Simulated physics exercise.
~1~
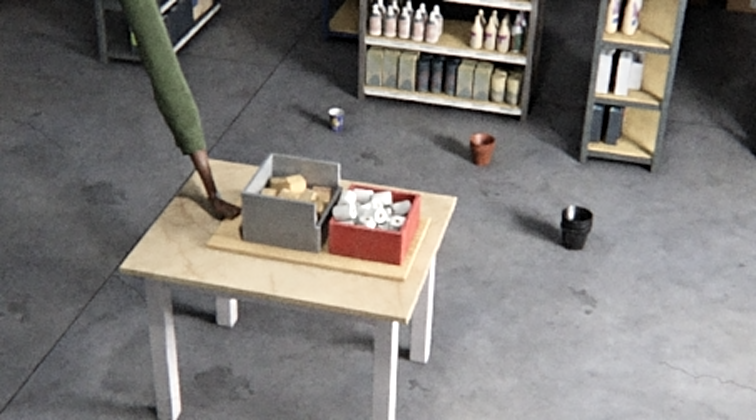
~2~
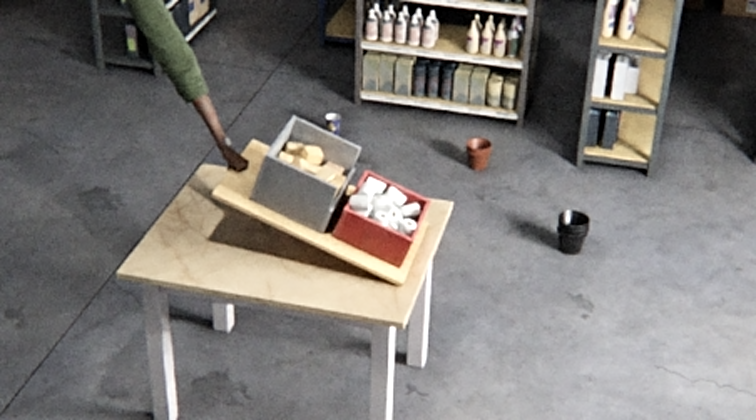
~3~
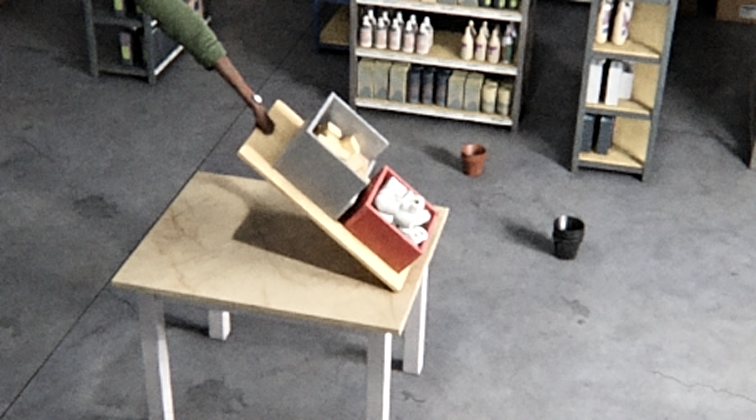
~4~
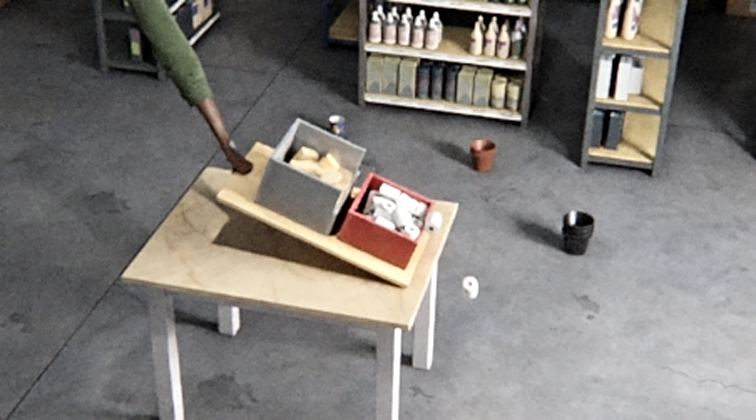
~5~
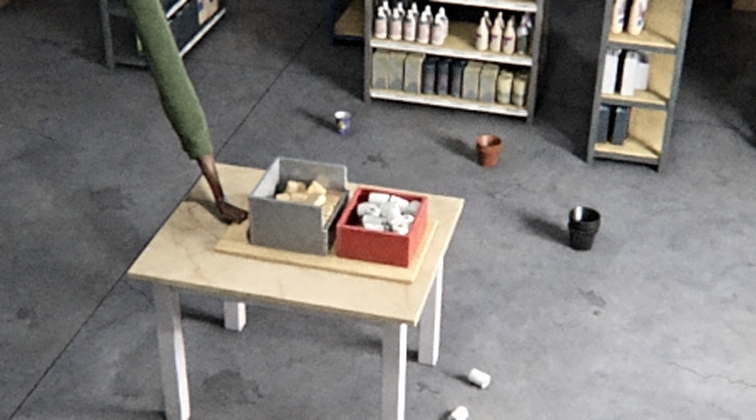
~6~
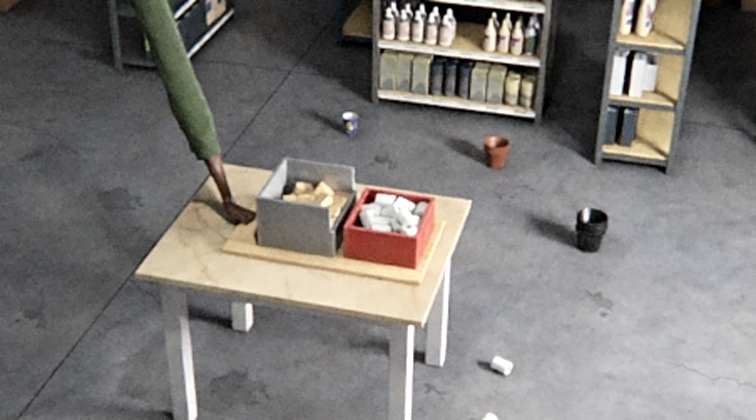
In this clip, a hand lifts the left end of a shelf board holding a grey basket of timber offcuts and a red basket of paper rolls, tilting it steeply, then lowers it flat as two rolls drop from the red basket to the floor.
